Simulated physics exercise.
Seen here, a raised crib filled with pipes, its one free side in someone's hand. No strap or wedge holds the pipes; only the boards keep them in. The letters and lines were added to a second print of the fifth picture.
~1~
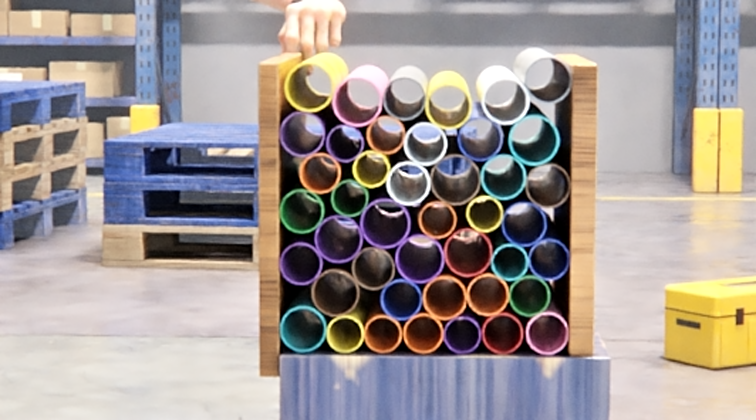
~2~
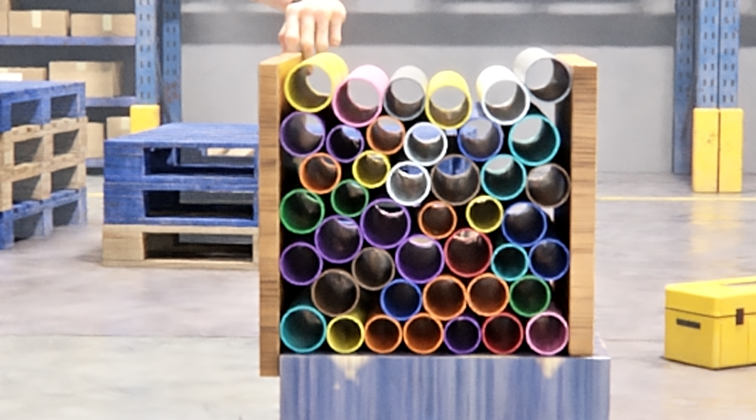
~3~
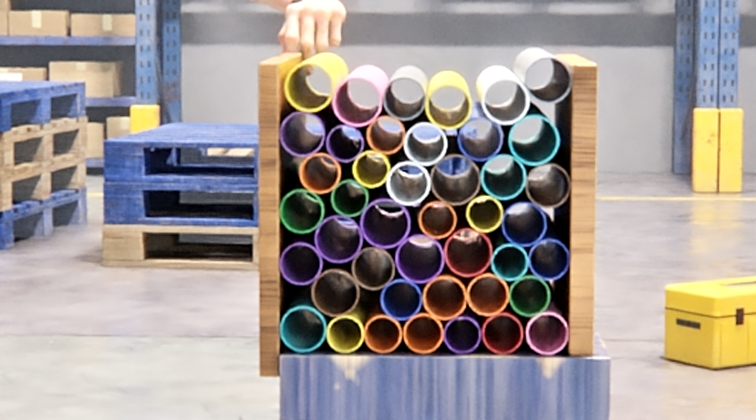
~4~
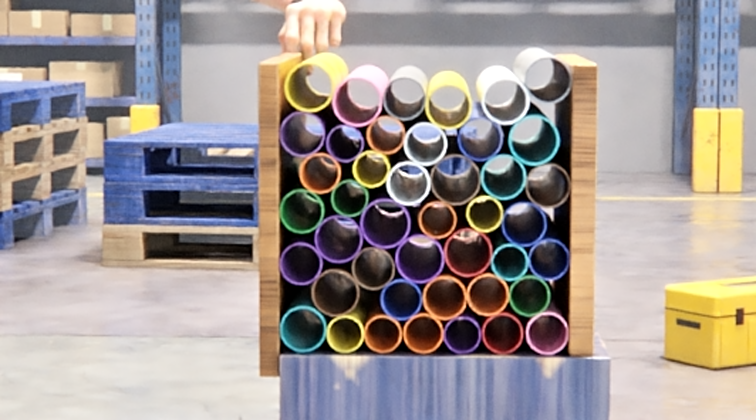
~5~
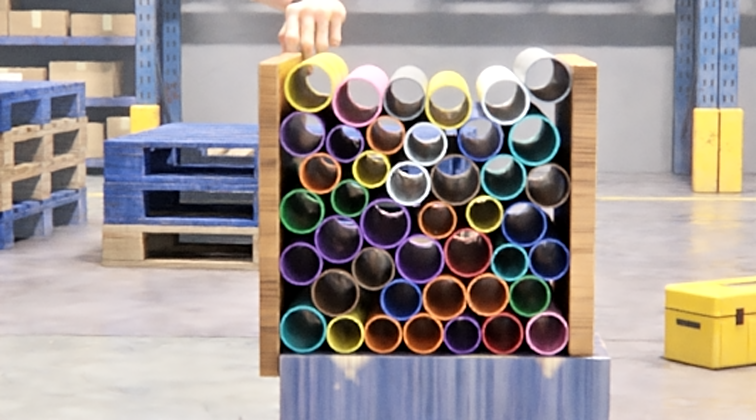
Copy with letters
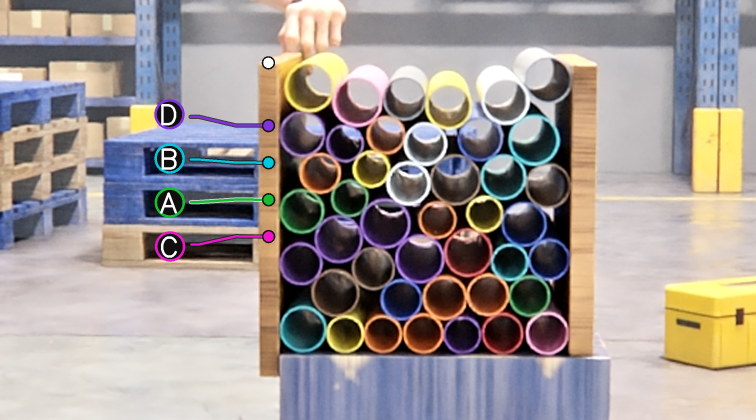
Colourful open-ended pipes fill a wooden crib on a blue-grey stand, seen end-on from a level view in a warehouse. Purple, yellow, orange, green, blue and red rims crowd between two brown side boards, with a hand on top of the left board, blue pallets at left and a yellow case at right. Nothing visibly moves; hand, pipes and camera stay still.
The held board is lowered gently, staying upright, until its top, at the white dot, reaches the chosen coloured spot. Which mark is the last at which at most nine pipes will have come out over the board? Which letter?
Stop at C.
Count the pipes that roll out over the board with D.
With D, none.
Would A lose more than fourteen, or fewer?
It loses fewer than fourteen.
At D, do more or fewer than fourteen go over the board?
At D, fewer than fourteen.
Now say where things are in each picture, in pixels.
A brown pipe (455, 180); a yellow pipe (372, 169); a purple pipe (302, 134), in the first frame.
A purple pipe (302, 134); a yellow pipe (310, 87), in the second frame.
Side board (285, 200); a turquoise pipe (303, 328), in the third frame.
A red pipe (502, 333); an orange pipe (488, 295), in the fourth frame.
A blue pipe (549, 259); a blue pipe (524, 224); a brown pipe (455, 180), in the fifth frame.
On the copy, A at (269, 200); B at (269, 162); C at (269, 237); D at (269, 125); the white dot at (268, 63).
On C. First, top of the board (280, 139).
Then, top of the board (280, 225).
Finally, top of the board (280, 236), about five out over the board.
By contrast, A about four out over the board; B one out over the board; D none out over the board.
